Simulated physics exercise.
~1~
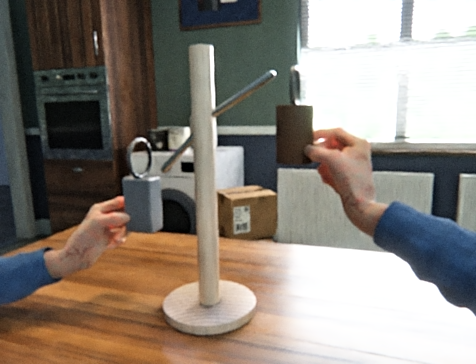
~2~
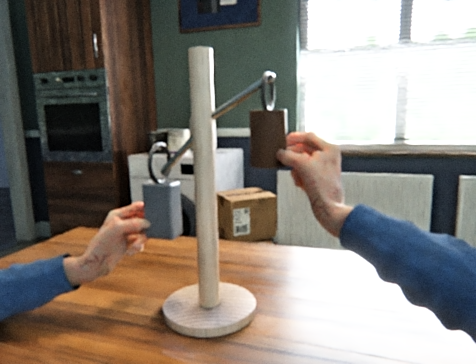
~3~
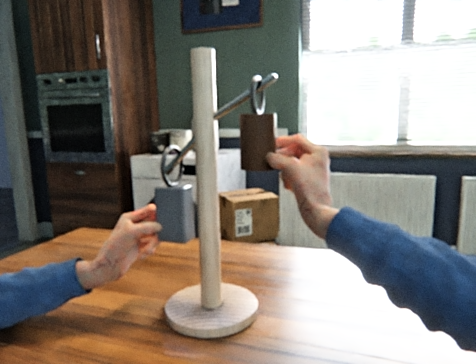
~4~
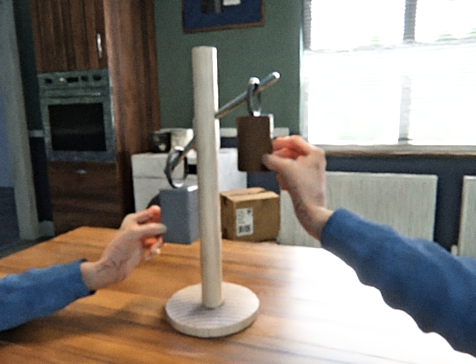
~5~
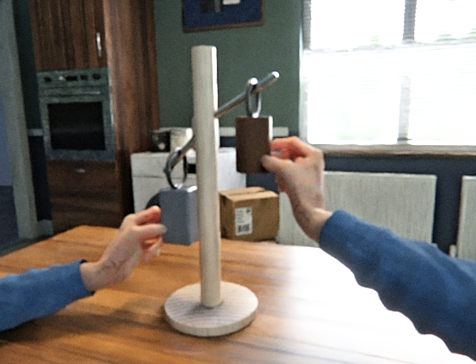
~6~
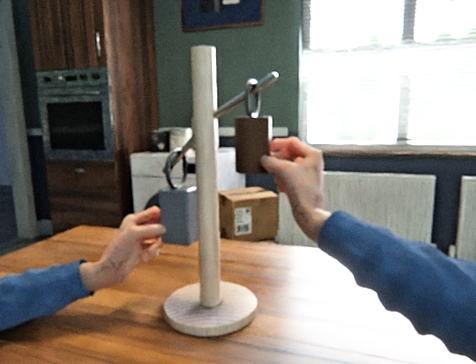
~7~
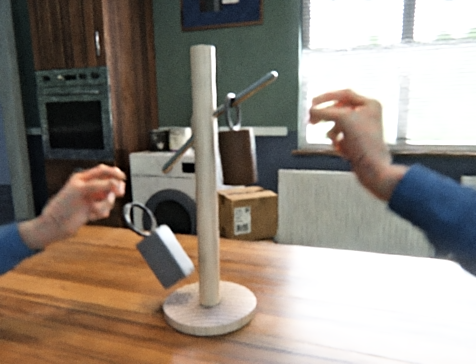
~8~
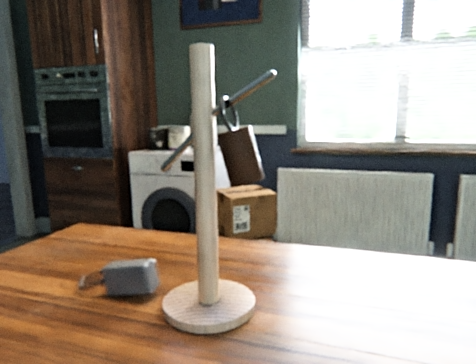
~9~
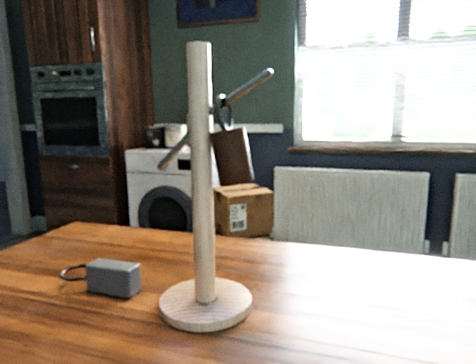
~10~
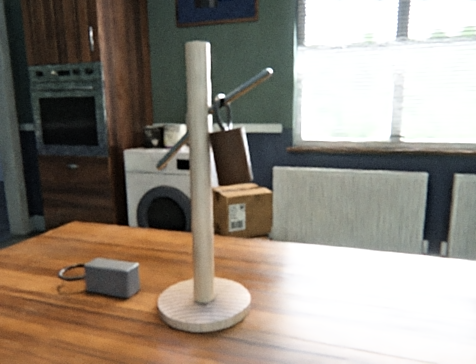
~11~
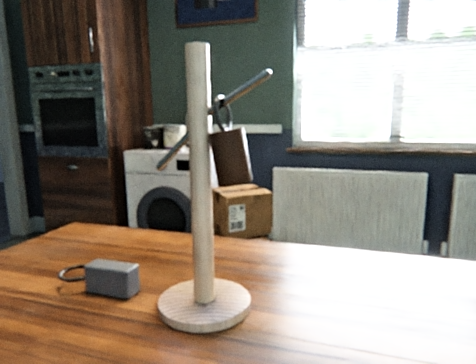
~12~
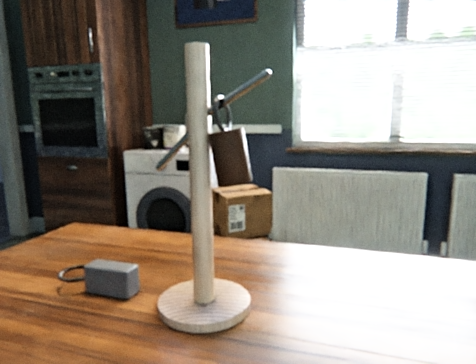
In a kitchen, two hands brought a grey pouch and a brown lantern to opposite sides of a wooden peg stand and let go; the pouch dropped and came to rest on the table, while the lantern stayed hanging, slightly tilted.
